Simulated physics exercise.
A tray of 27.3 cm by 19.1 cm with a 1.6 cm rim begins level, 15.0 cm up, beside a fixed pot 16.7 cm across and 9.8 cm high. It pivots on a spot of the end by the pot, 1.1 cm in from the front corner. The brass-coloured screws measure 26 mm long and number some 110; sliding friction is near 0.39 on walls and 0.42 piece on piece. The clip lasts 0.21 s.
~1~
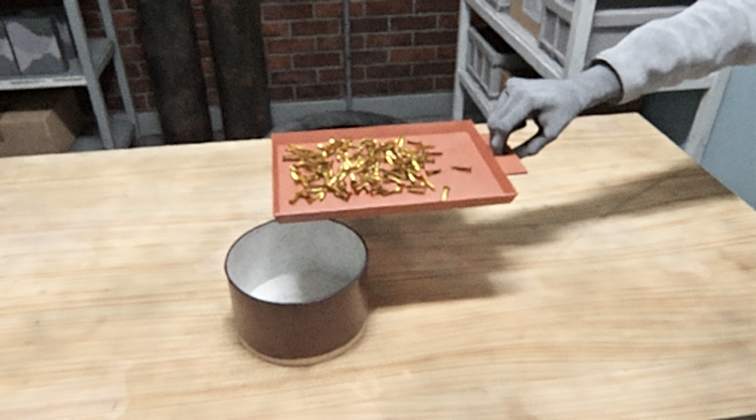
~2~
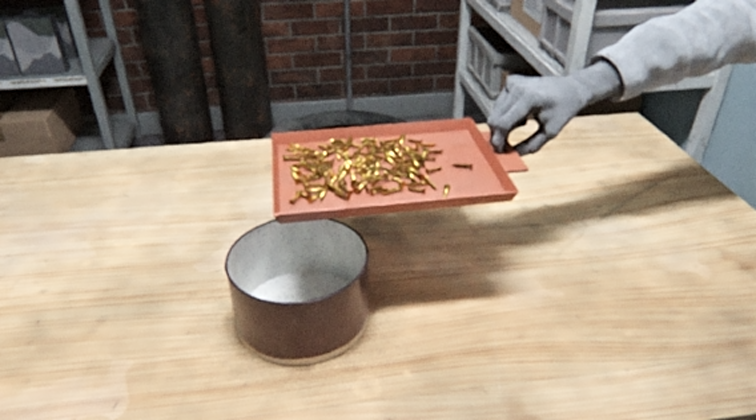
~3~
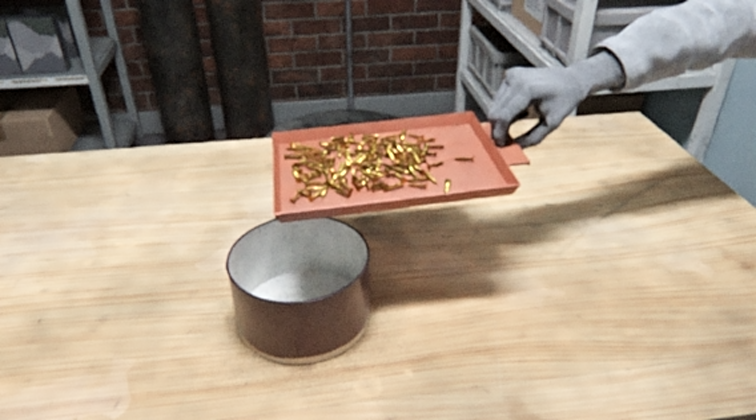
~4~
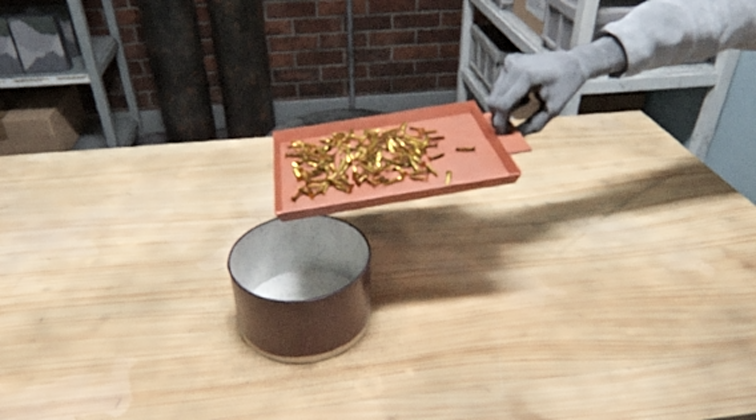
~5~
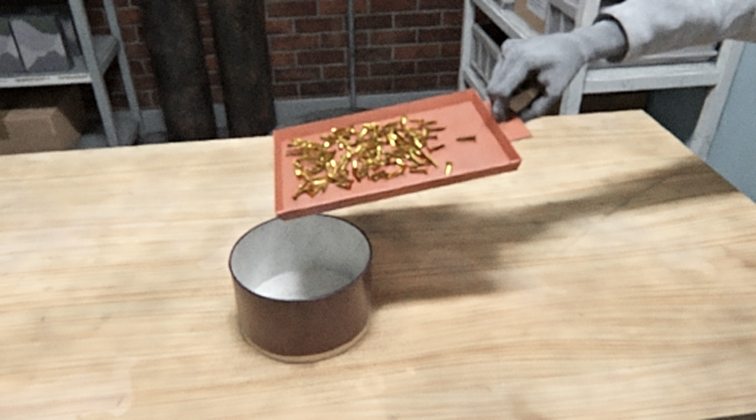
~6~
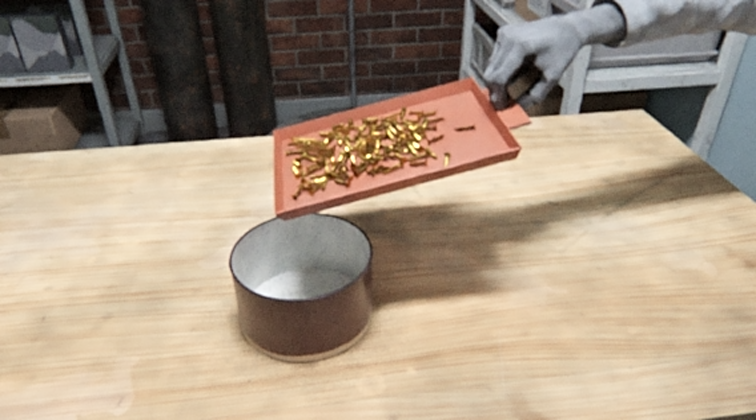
Above a wooden table, a gloved hand tilts a red tray of brass-coloured screws down leftward.
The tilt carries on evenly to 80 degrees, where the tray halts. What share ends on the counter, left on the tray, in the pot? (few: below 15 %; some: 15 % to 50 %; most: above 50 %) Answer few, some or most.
On the counter: Most; left on the tray: Few; in the pot: Some.
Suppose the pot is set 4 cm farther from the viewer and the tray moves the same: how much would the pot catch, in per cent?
It would be near 50 per cent.
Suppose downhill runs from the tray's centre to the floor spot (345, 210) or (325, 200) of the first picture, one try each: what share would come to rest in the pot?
About 100 and 95 per cent.
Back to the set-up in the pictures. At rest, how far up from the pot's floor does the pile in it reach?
Some 1.5 cm.
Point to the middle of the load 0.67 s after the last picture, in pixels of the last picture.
Near (269, 170).
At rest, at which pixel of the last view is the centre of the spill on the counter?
Near (234, 261).
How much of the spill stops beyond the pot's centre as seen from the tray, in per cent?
Roughly 100 per cent.
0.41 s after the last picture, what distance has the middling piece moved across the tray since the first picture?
Some 6 cm.
Then, 0.41 s after the last picture, tilt 45 degrees; the tray holds 100 %, the pot 0 %.
Then, 0.67 s after the last picture, tilt 66 degrees; the tray holds 65 %, the pot 5 %.
Then, 1.05 s after the last picture, tilt 80 degrees; the tray holds 15 %, the pot 25 %.
In the end, counter 70 %, tray 0 %, pot 30 %.
